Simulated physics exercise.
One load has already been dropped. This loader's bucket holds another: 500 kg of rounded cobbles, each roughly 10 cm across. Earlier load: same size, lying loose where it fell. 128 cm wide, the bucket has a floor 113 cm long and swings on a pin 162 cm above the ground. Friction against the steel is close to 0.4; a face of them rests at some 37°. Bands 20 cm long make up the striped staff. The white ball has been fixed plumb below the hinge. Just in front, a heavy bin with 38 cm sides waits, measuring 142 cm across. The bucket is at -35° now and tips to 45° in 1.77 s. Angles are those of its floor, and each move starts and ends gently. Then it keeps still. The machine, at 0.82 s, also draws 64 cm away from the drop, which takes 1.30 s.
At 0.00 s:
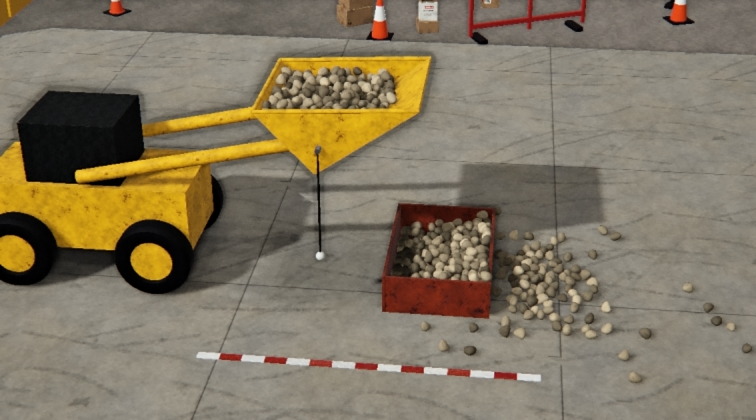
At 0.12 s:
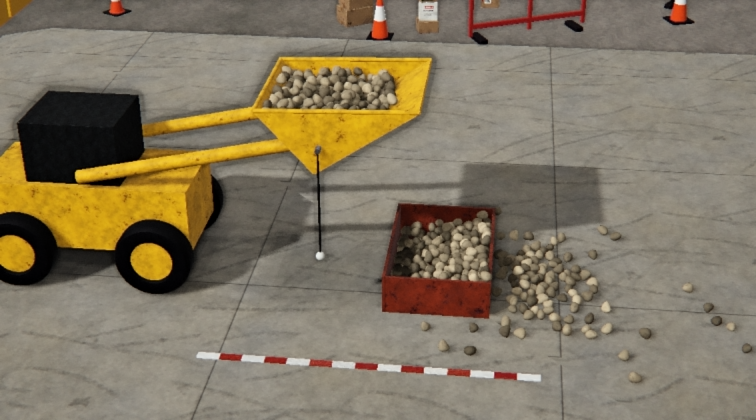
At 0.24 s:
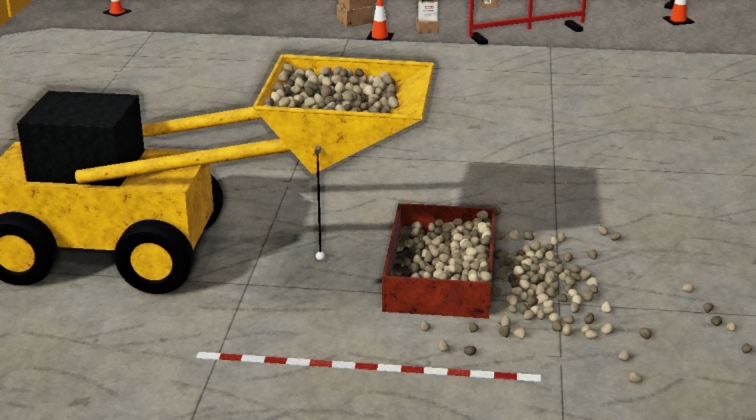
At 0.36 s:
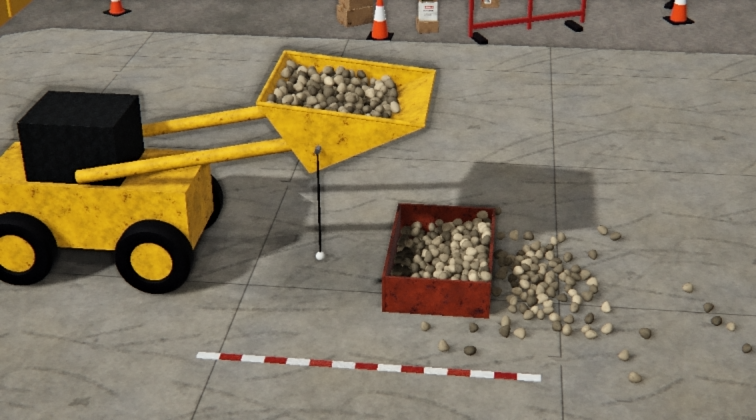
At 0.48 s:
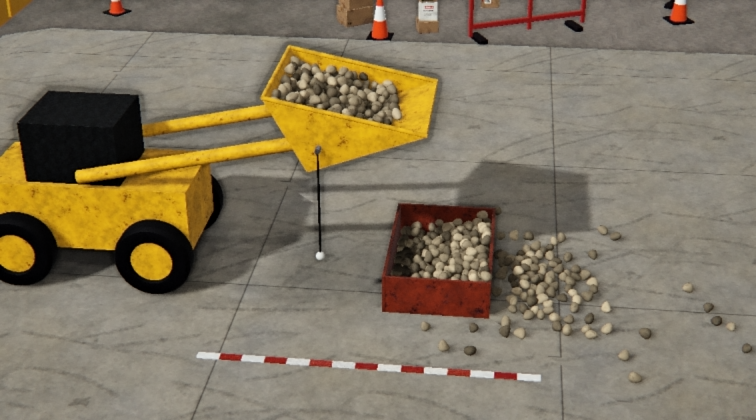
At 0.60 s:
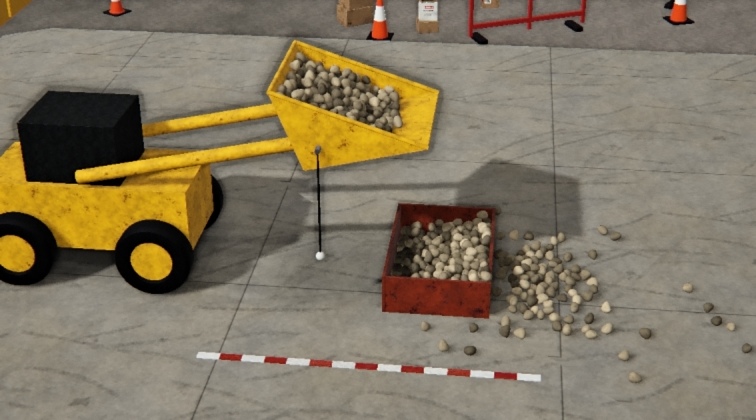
On a concrete yard, a yellow loader held a bucket of stones above and left of a partly filled red bin, then slowly tilted the bucket's front edge downward, the stones still inside.
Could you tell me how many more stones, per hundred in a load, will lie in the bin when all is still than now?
Roughly 26 more in each hundred.
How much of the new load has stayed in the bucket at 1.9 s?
15 %.
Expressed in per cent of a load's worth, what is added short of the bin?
Roughly 75 percent of a load.
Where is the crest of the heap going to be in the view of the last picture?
Somewhere close to (480, 247).
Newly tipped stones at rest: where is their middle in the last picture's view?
In the last view, about pixel (372, 261).
After 1.3 s the floor is at 33°; in per cent of one load, 93 in the bucket, 3 short of the bin, 77 in the bin, 26 beside or beyond the bin; the foremost stones are at (685, 315).
After 1.9 s the floor is at 45°; in per cent of one load, 13 in the bucket, 62 short of the bin, 99 in the bin, 27 beside or beyond the bin; the foremost stones are at (685, 315).
After 2.6 s the floor is at 45°; in per cent of one load, 0 in the bucket, 73 short of the bin, 99 in the bin, 28 beside or beyond the bin; the foremost stones are at (685, 315).
After 5.4 s the floor is at 45°; in per cent of one load, 0 in the bucket, 73 short of the bin, 99 in the bin, 28 beside or beyond the bin; the foremost stones are at (685, 315). Net gain in the bin, 26.
